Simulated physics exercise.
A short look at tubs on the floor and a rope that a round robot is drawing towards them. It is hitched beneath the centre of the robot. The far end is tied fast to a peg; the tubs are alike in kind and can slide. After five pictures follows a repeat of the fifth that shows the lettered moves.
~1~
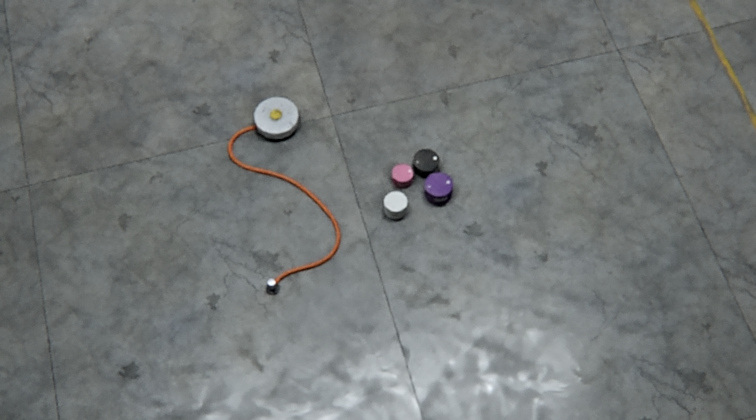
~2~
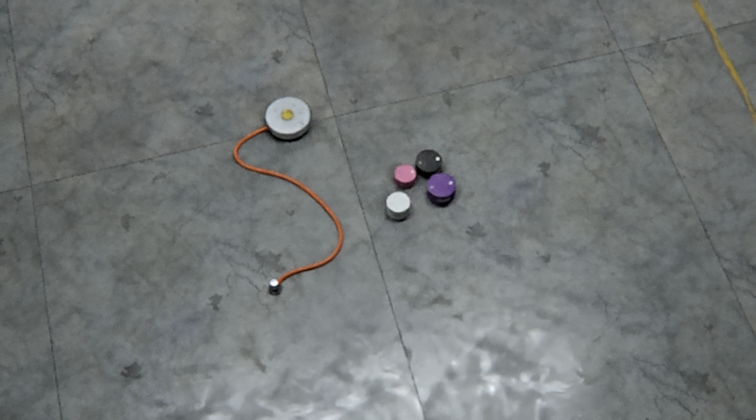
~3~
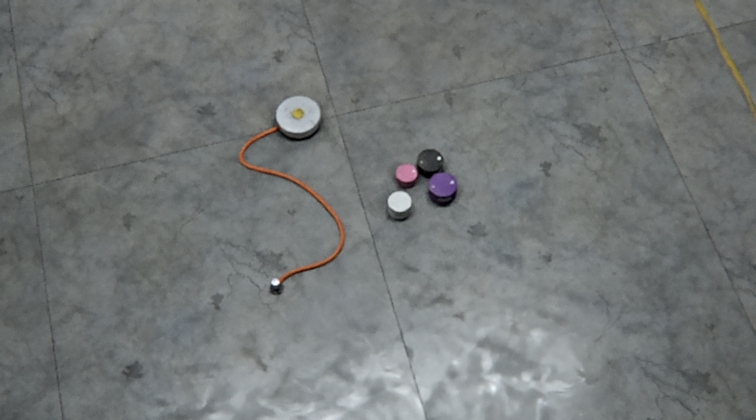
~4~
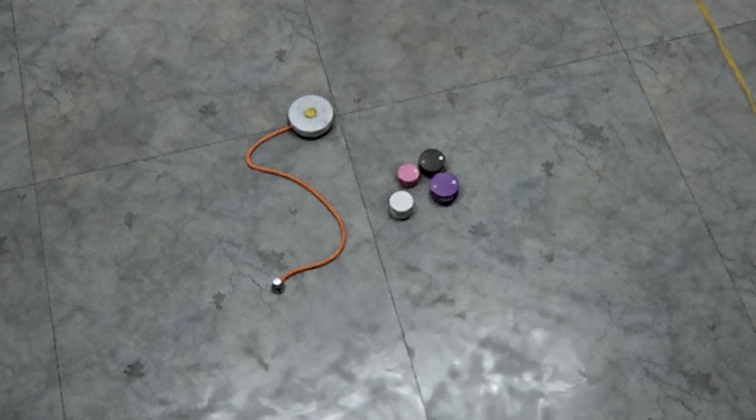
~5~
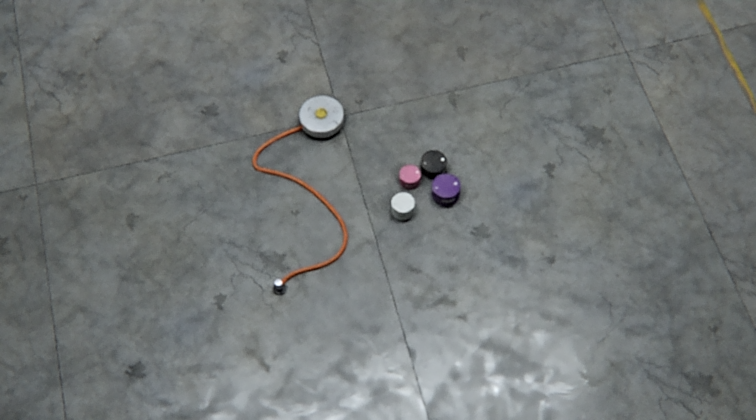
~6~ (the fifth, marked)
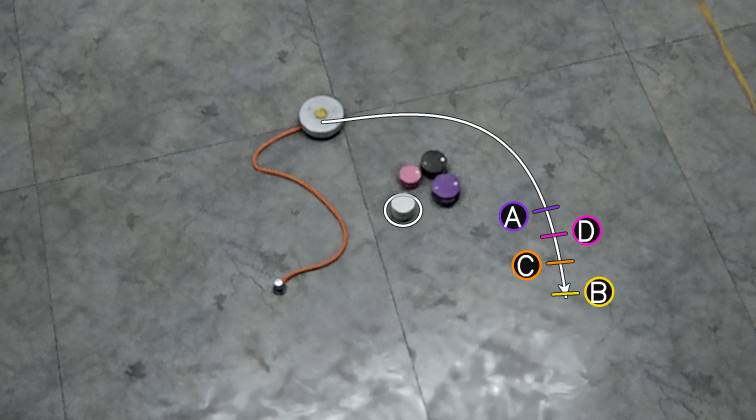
In this clip, a round silver robot attached to an orange rope slides slowly a short way to the right across a grey floor, while the rope's far end stays at a small peg and four small tubs sit apparently still.
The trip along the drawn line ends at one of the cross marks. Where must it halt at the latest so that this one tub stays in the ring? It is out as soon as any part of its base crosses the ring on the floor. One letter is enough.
D.
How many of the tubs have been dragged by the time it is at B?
By then, four.
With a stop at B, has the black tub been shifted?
Yes.
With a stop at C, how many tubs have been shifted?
Four.
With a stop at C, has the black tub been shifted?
By then, yes.
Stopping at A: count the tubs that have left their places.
Three.
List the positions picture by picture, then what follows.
The first picture shows purple tub (439, 189); white tub (396, 205); robot (277, 119).
The second picture shows robot (288, 119); black tub (429, 164).
The third picture shows robot (299, 118); purple tub (443, 189).
The fourth picture shows robot (311, 117); peg (278, 284).
The fifth picture shows robot (322, 118); pink tub (410, 177); purple tub (446, 190); white tub (403, 206).
On the marked copy, A at (546, 209); B at (565, 294); C at (560, 262); D at (554, 235); the ring at (403, 210); the route from (322, 122) via (502, 142) to (566, 297).
Following D. Soon after the start, robot (428, 111); white tub (403, 206).
Later, robot (520, 155); white tub (403, 206).
In the end, robot (555, 231); black tub (446, 200); pink tub (422, 201); purple tub (460, 220); white tub (402, 209); the white tub is still in its ring.
As for the rest, A is safe but short; B drags the ringed tub to (399, 238); C drags the ringed tub to (402, 222).
